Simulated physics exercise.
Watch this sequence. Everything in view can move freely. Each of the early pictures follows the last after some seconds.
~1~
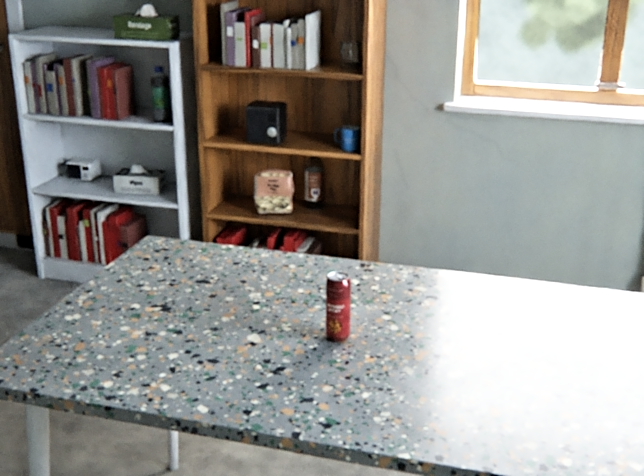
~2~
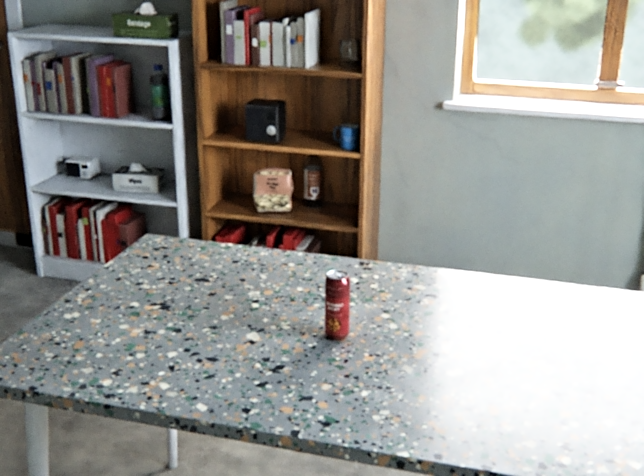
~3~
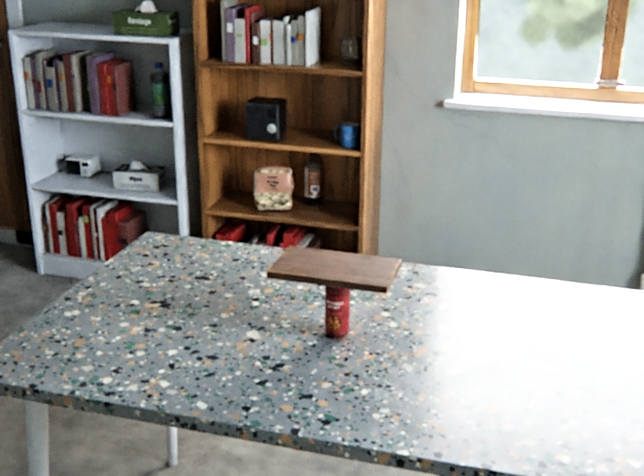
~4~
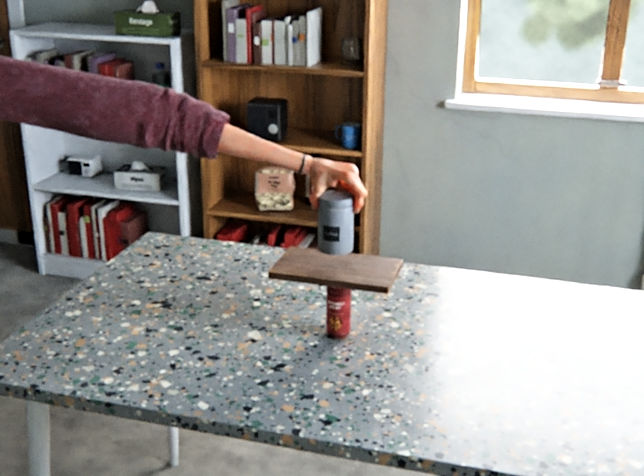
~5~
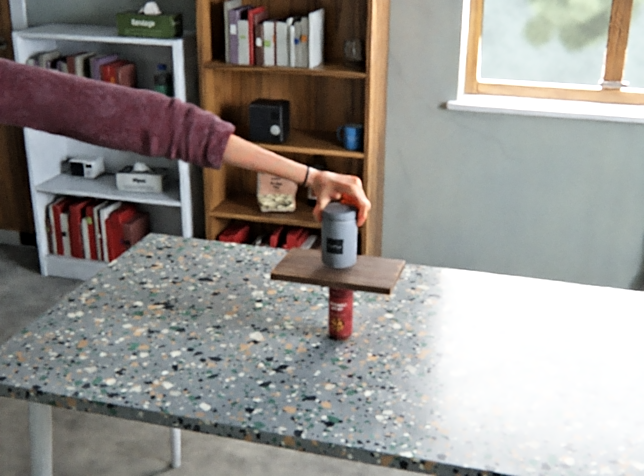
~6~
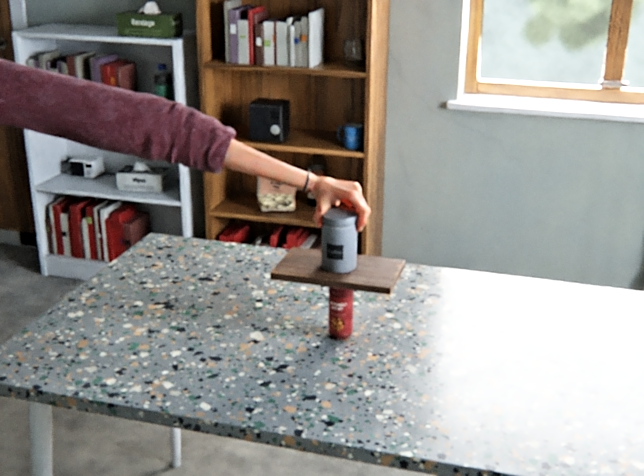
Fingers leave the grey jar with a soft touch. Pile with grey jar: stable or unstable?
Stable.
Then, 0.40 s later than the last frame, all is still.
Then, 1.10 s later than the last frame, grey jar resting near (339, 241).
When it is over, all 3 as before. End places, in pixels of the last picture, grey jar near (339, 241). The stack holds.
